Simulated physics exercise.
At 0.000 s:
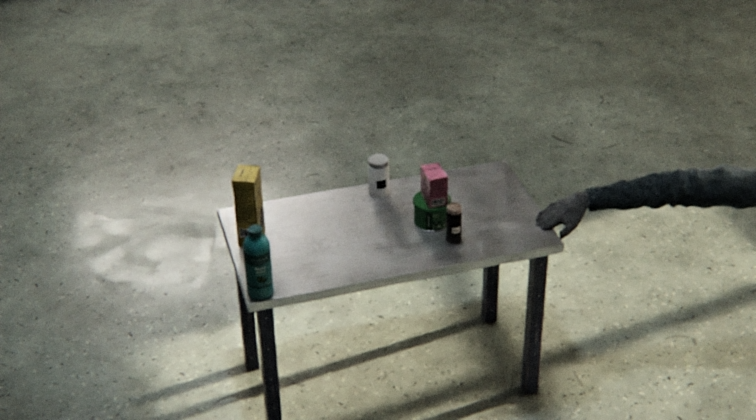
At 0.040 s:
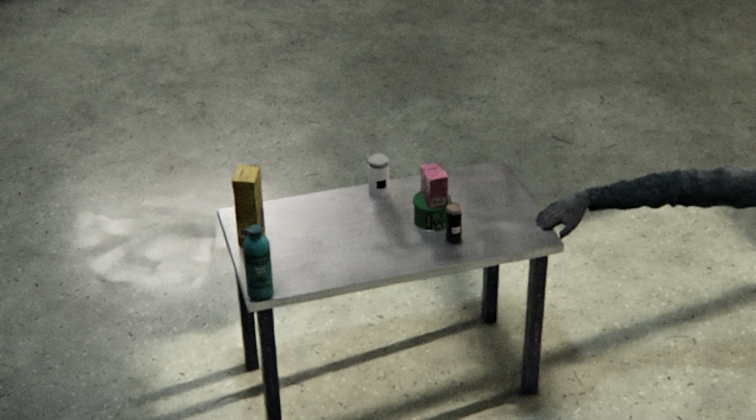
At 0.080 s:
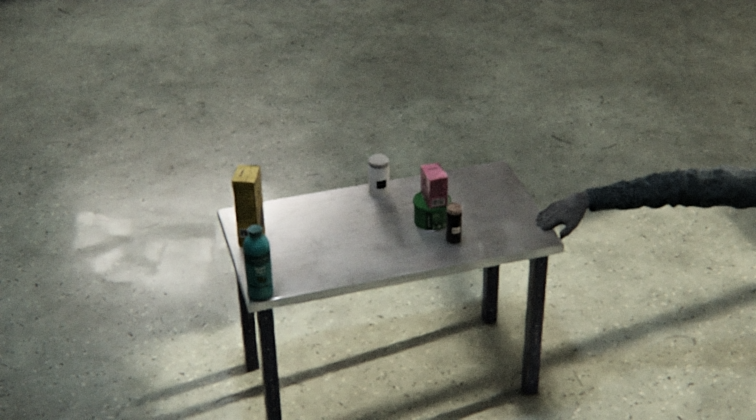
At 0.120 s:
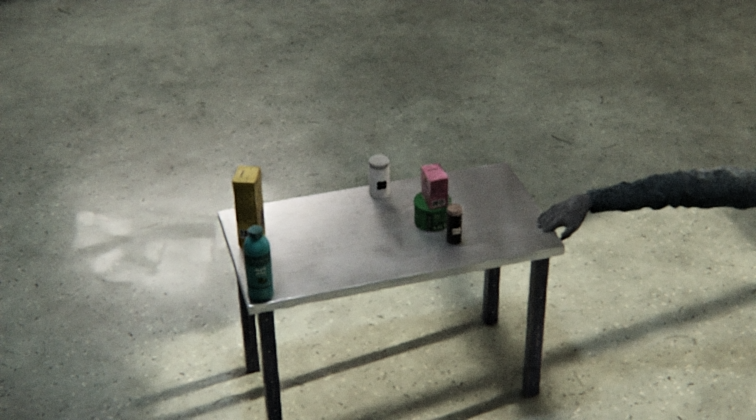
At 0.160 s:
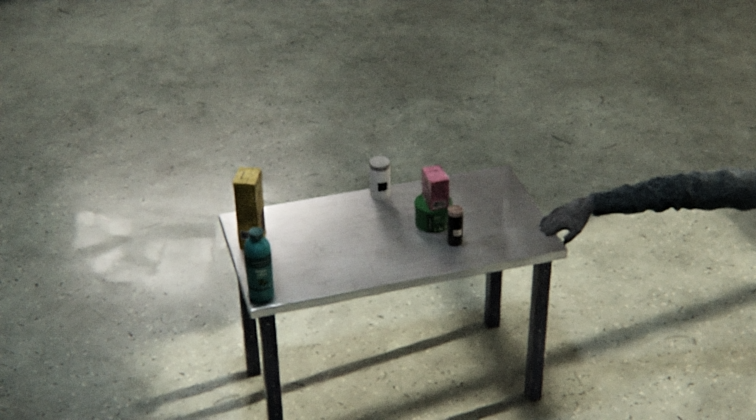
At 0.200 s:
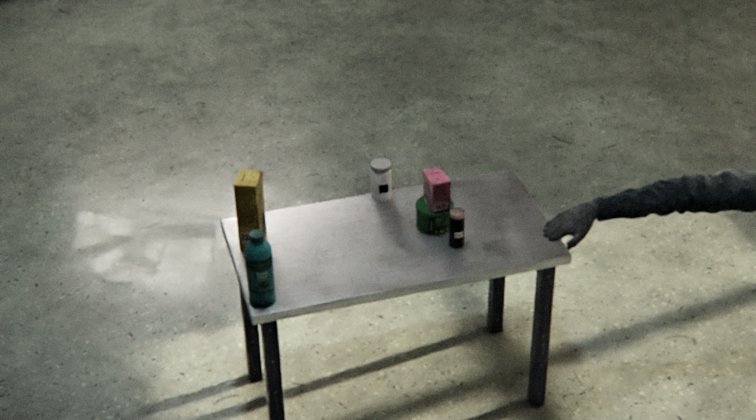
On a bare concrete floor, a gloved hand slightly shifts a light table holding six items.
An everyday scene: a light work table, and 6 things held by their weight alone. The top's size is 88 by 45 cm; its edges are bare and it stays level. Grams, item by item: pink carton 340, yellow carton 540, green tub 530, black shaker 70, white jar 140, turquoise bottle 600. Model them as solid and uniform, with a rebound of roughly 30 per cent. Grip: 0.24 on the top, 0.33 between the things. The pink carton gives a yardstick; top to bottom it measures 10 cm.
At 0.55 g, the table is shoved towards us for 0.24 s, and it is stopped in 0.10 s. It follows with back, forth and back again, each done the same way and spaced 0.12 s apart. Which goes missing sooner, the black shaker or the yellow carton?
First.
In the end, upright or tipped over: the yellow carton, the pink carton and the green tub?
Here's how it ends: The yellow carton never goes down, the pink carton never goes down, and the green tub never goes down.
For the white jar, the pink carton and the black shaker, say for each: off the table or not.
Outcome: The white jar departs its support; the pink carton remains on its support; the black shaker departs its support.
After 0.50 s, table along by 22 cm; white jar now off the table; yellow carton slid 5 cm near (261, 242); black shaker slid 5 cm near (475, 259).
After 0.90 s, black shaker and turquoise bottle now off the table; yellow carton slid 12 cm near (256, 231); pink carton slid 12 cm.
After 1.30 s, table along by 22 cm; green tub slid 2 cm.
After 1.70 s, table along by 3 cm; yellow carton slid 19 cm near (264, 253); pink carton slid 20 cm; green tub slid 18 cm.
At rest (5.2 s), off the table, black shaker, white jar and turquoise bottle; not toppled but over 5 cm from the start, pink carton, yellow carton and green tub. Seen from the same camera at the end, yellow carton near (260, 238). Black shaker went at 0.76 s; yellow carton was never lost.
